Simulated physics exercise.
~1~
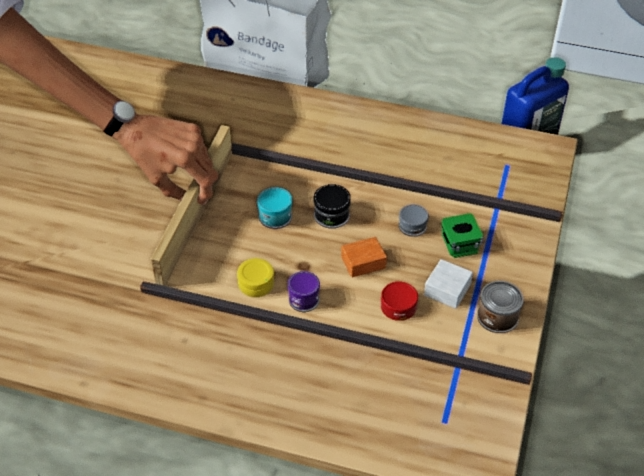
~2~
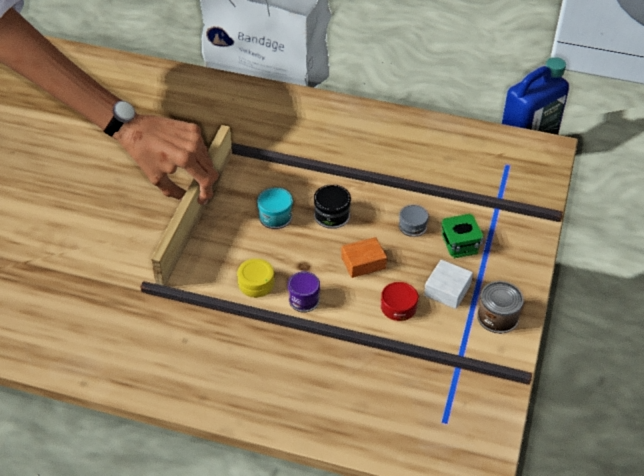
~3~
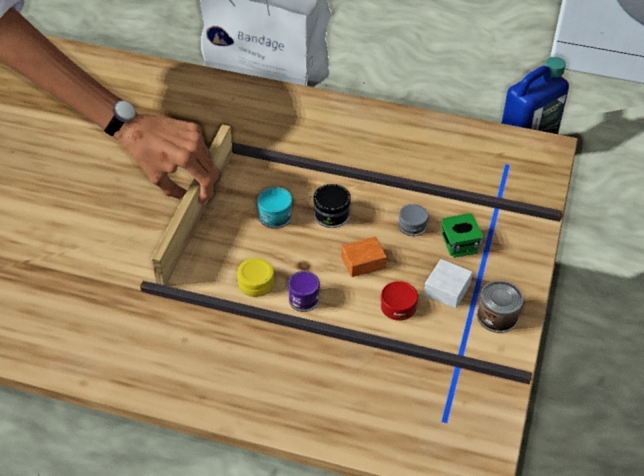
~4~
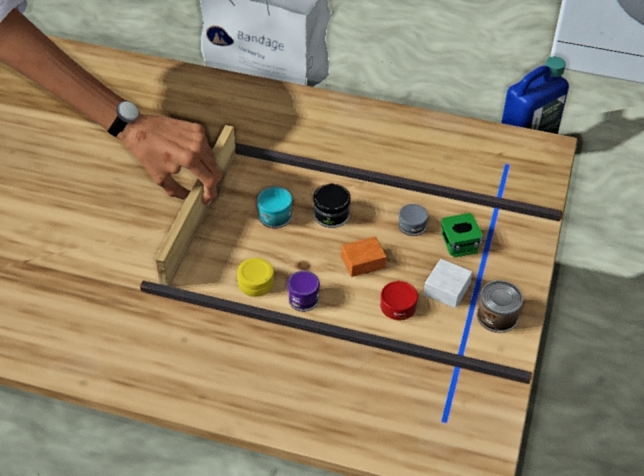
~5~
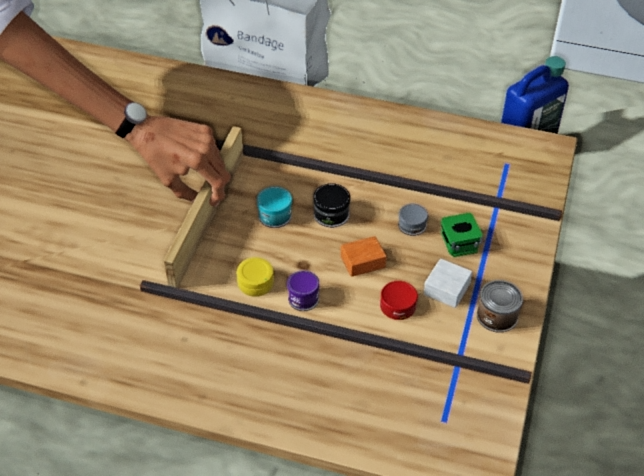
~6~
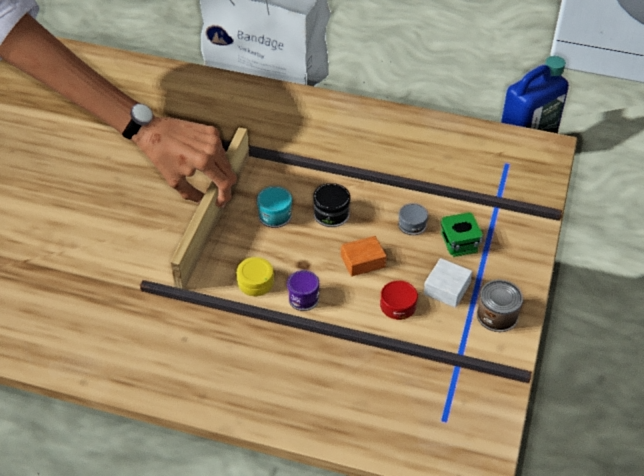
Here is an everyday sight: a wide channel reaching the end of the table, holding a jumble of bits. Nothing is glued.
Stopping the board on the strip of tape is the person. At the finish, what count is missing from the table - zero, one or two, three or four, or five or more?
Missing: One or two.
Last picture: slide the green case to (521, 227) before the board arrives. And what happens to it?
From that start, the object then is safe.
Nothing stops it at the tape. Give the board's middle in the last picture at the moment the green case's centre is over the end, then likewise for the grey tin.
I'd put it close to (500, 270), and close to (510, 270) for the other one.
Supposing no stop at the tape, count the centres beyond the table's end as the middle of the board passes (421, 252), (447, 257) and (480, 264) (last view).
In order, that gives 0, then 0, then 1.
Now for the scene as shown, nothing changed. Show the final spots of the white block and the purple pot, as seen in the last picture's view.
One ends up near (533, 296) and the other near (501, 348).
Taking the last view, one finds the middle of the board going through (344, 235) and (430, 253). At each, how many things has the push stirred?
The counts are 5 and 10.
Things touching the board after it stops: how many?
Result: 4 in all.
Soon after, none off yet; brown pot at rest near (500, 306); green case at rest near (461, 235); white block at rest near (448, 283).
After that, none off yet; brown pot at rest near (500, 306); green case displaced about its own width near (487, 245); white block moving near (451, 281).
In the end, the number that fall off is one or two; gone, brown pot.
